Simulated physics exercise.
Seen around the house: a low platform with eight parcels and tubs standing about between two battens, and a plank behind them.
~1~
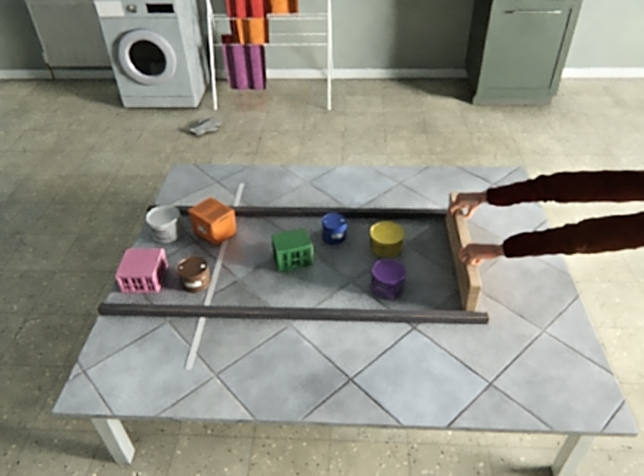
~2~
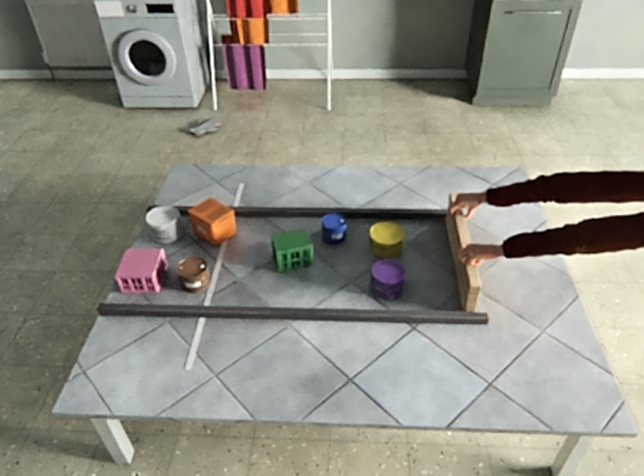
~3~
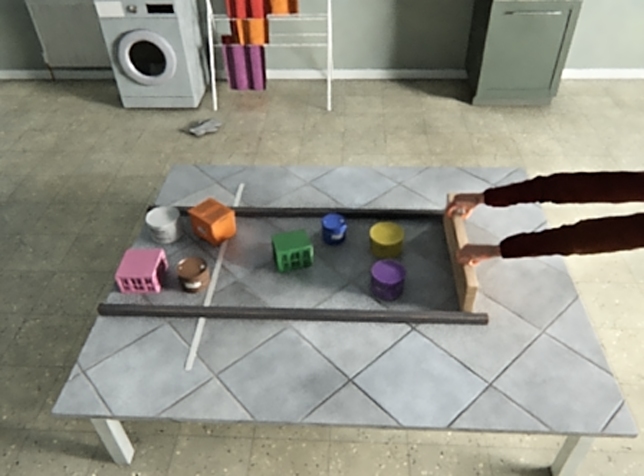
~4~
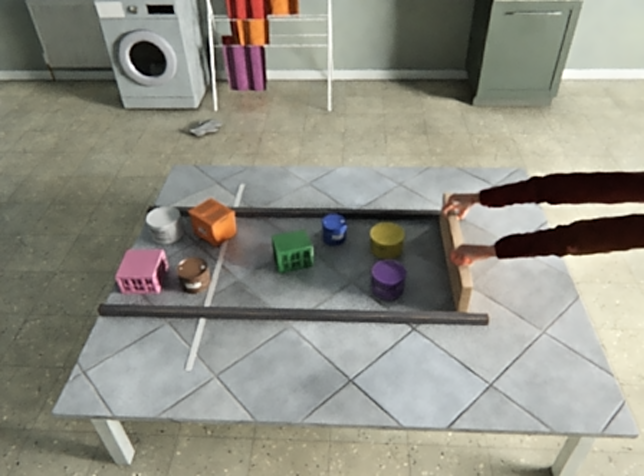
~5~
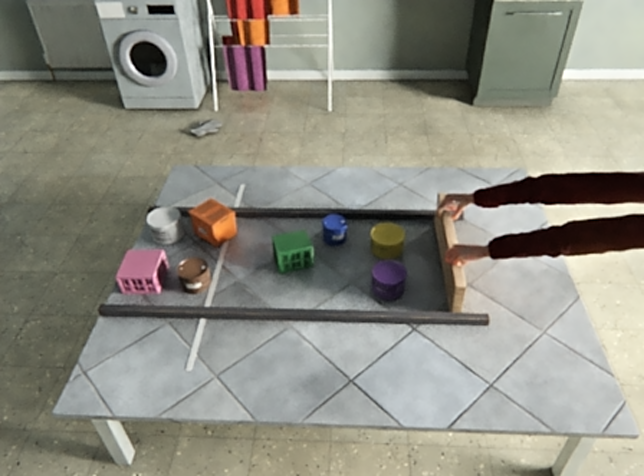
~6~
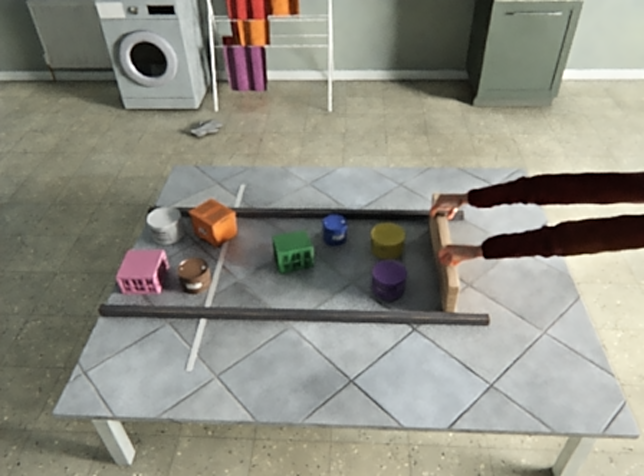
A wooden plank, held by two hands in dark red sleeves, slid slightly left between two dark rails on a tiled table, while the colourful crates and tubs ahead of it stayed still.
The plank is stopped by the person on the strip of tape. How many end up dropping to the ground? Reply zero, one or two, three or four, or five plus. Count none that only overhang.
Zero.
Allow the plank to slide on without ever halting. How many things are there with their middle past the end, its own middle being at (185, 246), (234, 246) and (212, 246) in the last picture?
Counts: 2, 0, 0.
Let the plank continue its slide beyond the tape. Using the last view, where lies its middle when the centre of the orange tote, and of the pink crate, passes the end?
The orange tote puts it at (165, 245), the pink crate at (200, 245).
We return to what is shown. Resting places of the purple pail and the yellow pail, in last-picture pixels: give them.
The purple pail at (195, 279), the yellow pail at (208, 239).
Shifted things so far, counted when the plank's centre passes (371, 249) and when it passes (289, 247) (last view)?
One spot: 3. Other spot: 4.
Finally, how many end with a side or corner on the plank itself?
3 end up touching it.
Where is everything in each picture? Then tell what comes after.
In the first frame, pink crate (142, 270); white pail (165, 224); brown canister (194, 274); plank (461, 249); tape (220, 259).
In the second frame, white pail (165, 225); purple pail (388, 279).
In the third frame, brown canister (194, 275); green crate (292, 251).
In the fourth frame, pink crate (143, 271); blue canister (334, 230).
In the fifth frame, white pail (166, 226); orange tote (214, 223).
In the sixth frame, pink crate (143, 272); white pail (166, 226); brown canister (195, 276); plank (442, 250); tape (221, 261).
Early on, none off yet; pink crate at rest near (143, 272); white pail at rest near (166, 226); brown canister at rest near (195, 276).
Finally, the number that fall off is zero.
